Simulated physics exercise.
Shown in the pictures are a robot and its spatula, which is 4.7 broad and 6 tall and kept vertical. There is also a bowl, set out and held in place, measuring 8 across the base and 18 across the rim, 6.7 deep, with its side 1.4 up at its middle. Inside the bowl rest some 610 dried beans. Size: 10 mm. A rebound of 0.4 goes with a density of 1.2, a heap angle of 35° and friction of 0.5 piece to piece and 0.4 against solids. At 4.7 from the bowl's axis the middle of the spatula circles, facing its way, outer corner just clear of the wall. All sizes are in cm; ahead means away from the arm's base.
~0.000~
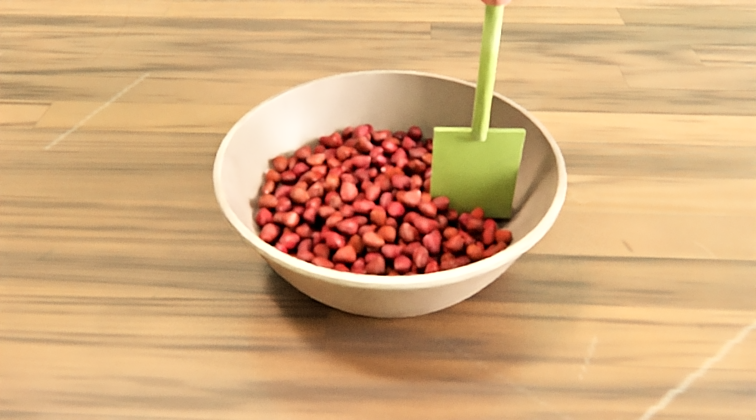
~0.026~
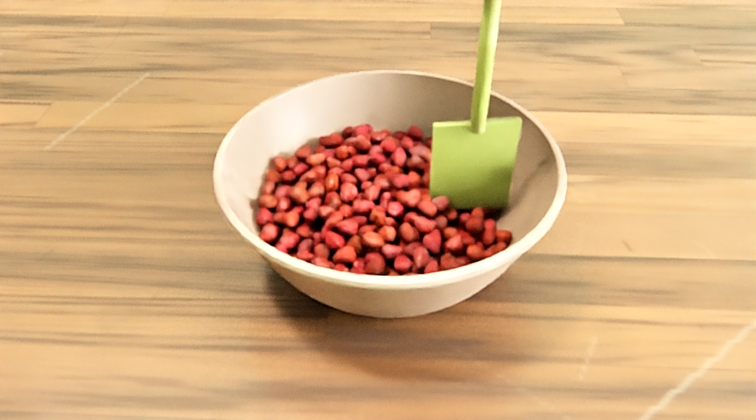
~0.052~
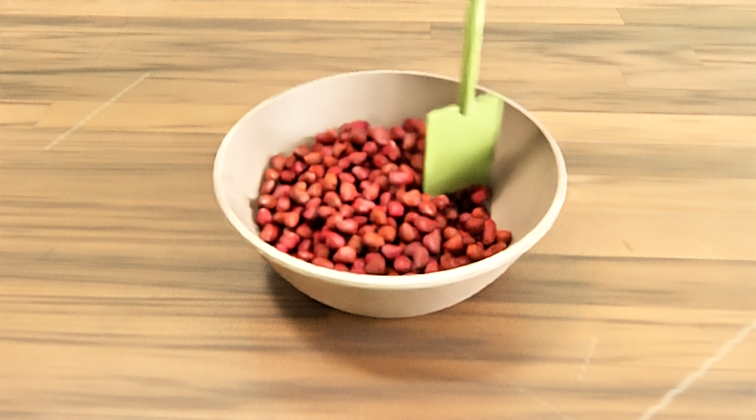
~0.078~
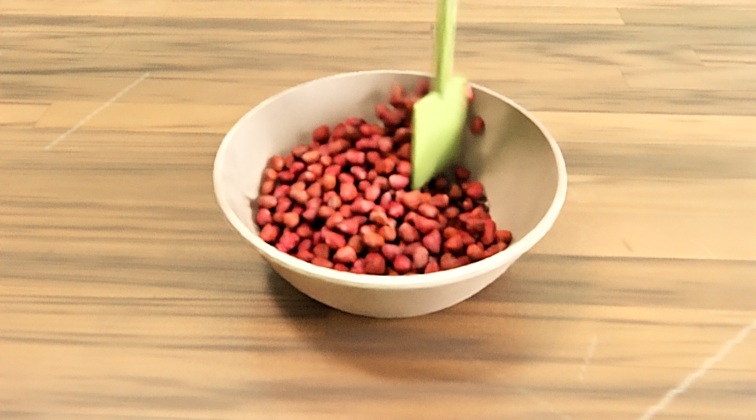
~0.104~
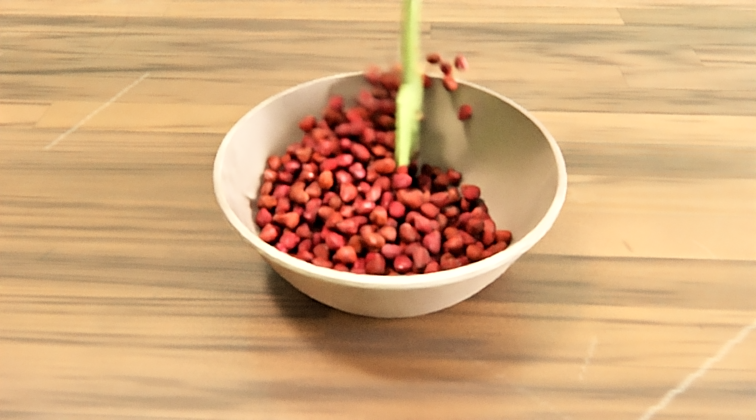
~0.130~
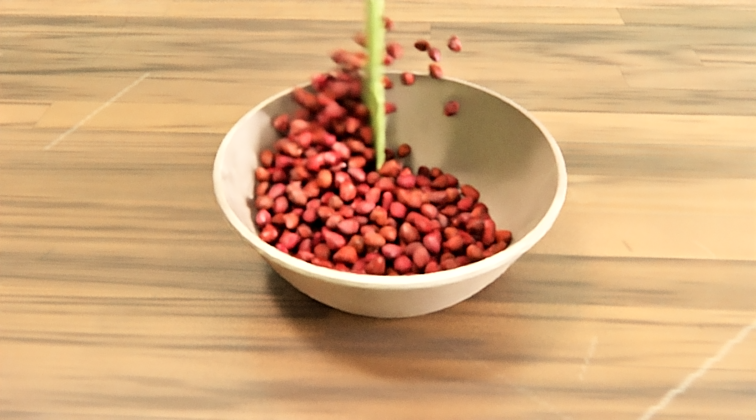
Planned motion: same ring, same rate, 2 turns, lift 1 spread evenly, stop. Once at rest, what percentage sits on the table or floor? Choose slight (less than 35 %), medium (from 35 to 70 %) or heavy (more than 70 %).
The share is medium.
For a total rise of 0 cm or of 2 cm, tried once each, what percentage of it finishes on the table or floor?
Close to 55 and 30 percent, in that order.
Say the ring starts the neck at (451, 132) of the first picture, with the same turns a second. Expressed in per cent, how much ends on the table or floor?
Close to 30 in a hundred.
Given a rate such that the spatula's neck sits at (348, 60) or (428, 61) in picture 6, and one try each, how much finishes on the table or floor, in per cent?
First try: About 45 %; second try: About 25 %.
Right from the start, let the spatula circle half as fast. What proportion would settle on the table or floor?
Estimated share: About 20 per cent.
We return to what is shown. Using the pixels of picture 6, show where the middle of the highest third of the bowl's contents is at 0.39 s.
The upper third is centred close to (494, 180).
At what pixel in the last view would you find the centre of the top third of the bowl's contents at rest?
Roughly at pixel (382, 221).
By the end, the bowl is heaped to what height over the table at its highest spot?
Height: Roughly 4.5 cm.
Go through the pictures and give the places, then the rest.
The first frame shows the spatula neck at (483, 105), 0° round; upper third of the load around (376, 200), from x 265 to 500, top at y 130; 613 in the bowl.
The second frame shows the spatula neck at (481, 97), 8° round; upper third of the load around (378, 196), from x 265 to 500, top at y 130.
The third frame shows the spatula neck at (468, 80), 30° round; upper third of the load around (377, 188), from x 265 to 500, top at y 110.
The fourth frame shows the spatula neck at (442, 65), 54° round; upper third of the load around (377, 179), from x 265 to 500, top at y 80.
The fifth frame shows the spatula neck at (409, 57), 79° round; upper third of the load around (368, 167), from x 265 to 500, top at y 50.
The sixth frame shows the spatula neck at (374, 56), 103° round; upper third of the load around (344, 160), from x 265 to 500, top at y 25; 607 in the bowl, 6 in flight or on the tool.
After 0.39 s, 342° round, highest piece 11 above the table; 463 in the bowl, 74 on the table or floor, 76 in flight or on the tool.
After 0.64 s, 222° round, highest piece 9 above the table; 376 in the bowl, 212 on the table or floor, 25 in flight or on the tool.
After 0.97 s, 0° round, highest piece 4 above the table; 350 in the bowl, 263 on the table or floor.
After 1.67 s, 0° round, highest piece 4 above the table; 350 in the bowl, 263 on the table or floor.
In the end, 350 in the bowl, 263 on the table or floor. That is 43 % on the table or floor.
